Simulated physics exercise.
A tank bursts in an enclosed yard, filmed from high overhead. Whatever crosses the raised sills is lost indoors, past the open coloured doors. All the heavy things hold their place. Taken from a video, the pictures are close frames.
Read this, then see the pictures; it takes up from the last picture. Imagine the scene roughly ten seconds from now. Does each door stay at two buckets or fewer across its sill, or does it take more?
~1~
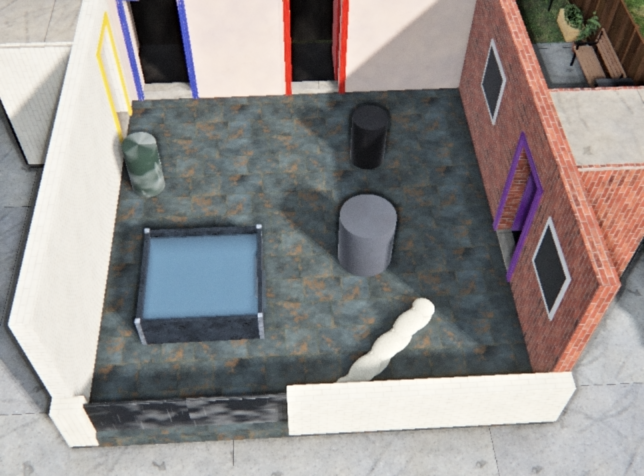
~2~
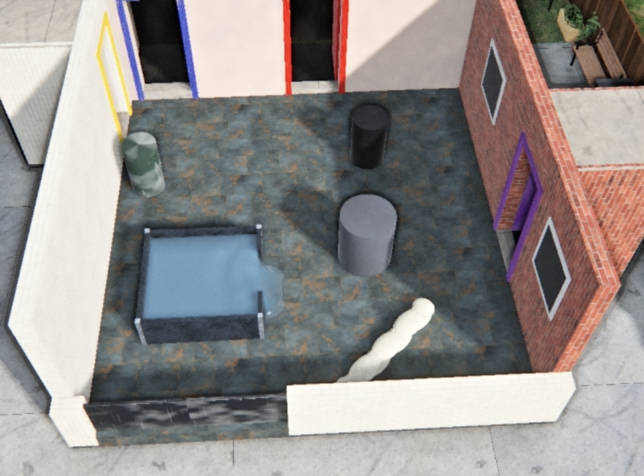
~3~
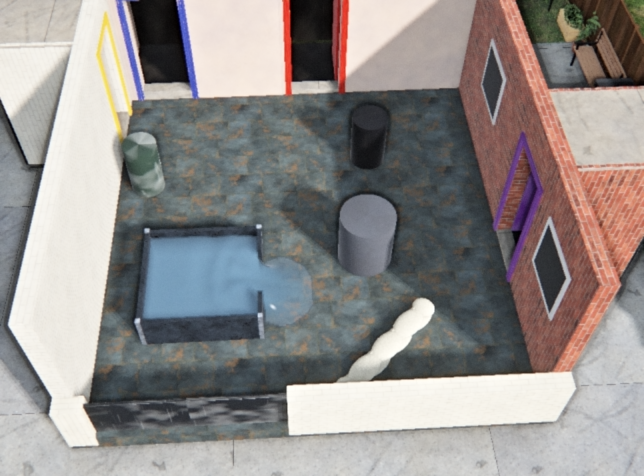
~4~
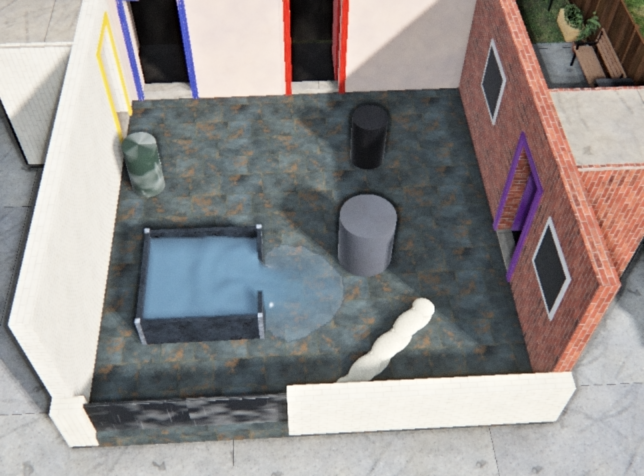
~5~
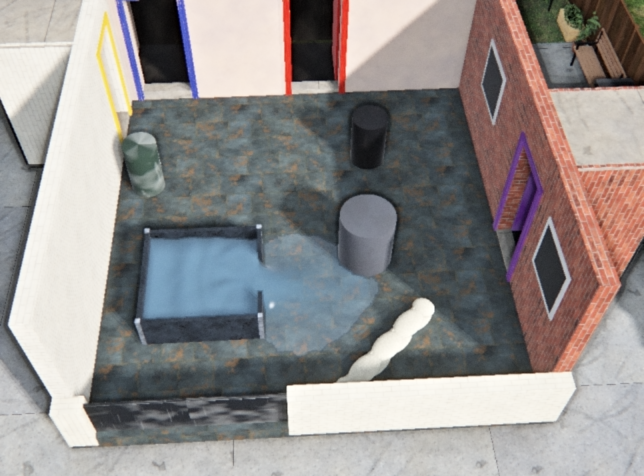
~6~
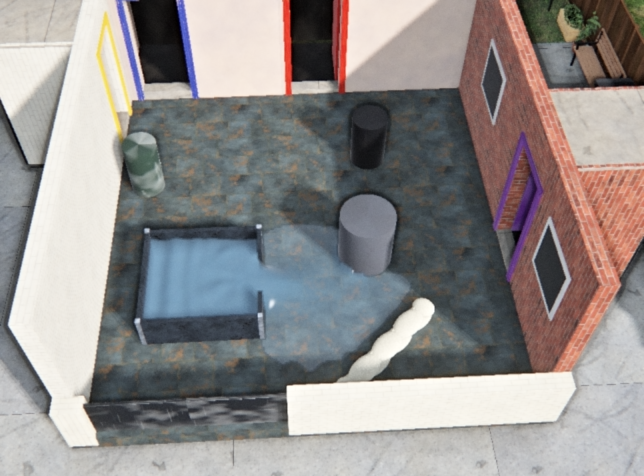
My prediction: The yellow door does not exceed two buckets, the blue door does not exceed two buckets, the red door does not exceed two buckets, the purple door exceeds two buckets.
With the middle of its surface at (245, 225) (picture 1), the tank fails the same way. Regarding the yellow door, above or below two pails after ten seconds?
Then: The yellow one stays under.
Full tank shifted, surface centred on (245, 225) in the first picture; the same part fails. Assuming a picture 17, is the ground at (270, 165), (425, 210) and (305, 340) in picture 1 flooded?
Points in turn: Not reached; inundated; inundated.
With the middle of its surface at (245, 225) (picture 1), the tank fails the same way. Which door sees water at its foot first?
It's the purple one.
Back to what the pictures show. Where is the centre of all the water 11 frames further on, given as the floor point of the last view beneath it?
Roughly (269, 289).
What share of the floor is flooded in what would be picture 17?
Near 25 in a hundred.
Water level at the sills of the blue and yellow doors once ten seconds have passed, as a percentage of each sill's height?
Approx. 20 % followed by 40 %.
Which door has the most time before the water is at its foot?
That would be the one in yellow.
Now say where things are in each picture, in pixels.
Still water in the open tank at (202, 275), in the first picture.
Water pours out at (259, 285) and has run to (271, 314), in the second picture.
Water pours out at (259, 286) and has run to (306, 306), in the third picture.
Water pours out at (259, 286) and has run to (337, 298), in the fourth picture.
The front is at (372, 293), out from the gap at (259, 285), in the fifth picture.
Water pours out at (259, 285) and has run to (403, 288), in the sixth picture.
A moment on, water covers 15 % of the floor; the yellow door not reached, the blue door not reached, the red door not reached, the purple door not reached.
Next, water covers 25 % of the floor; the yellow door not reached, the blue door not reached, the red door not reached, the purple door under two buckets in.
Then, water covers 40 % of the floor; the yellow door not reached, the blue door not reached, the red door wet at the sill, nothing in, the purple door over two buckets in.
Later, water covers 65 % of the floor; the yellow door not reached, the blue door wet at the sill, nothing in, the red door wet at the sill, nothing in, the purple door over two buckets in.
In the end, water covers 85 % of the floor; the yellow door wet at the sill, nothing in, the blue door wet at the sill, nothing in, the red door wet at the sill, nothing in, the purple door over two buckets in.
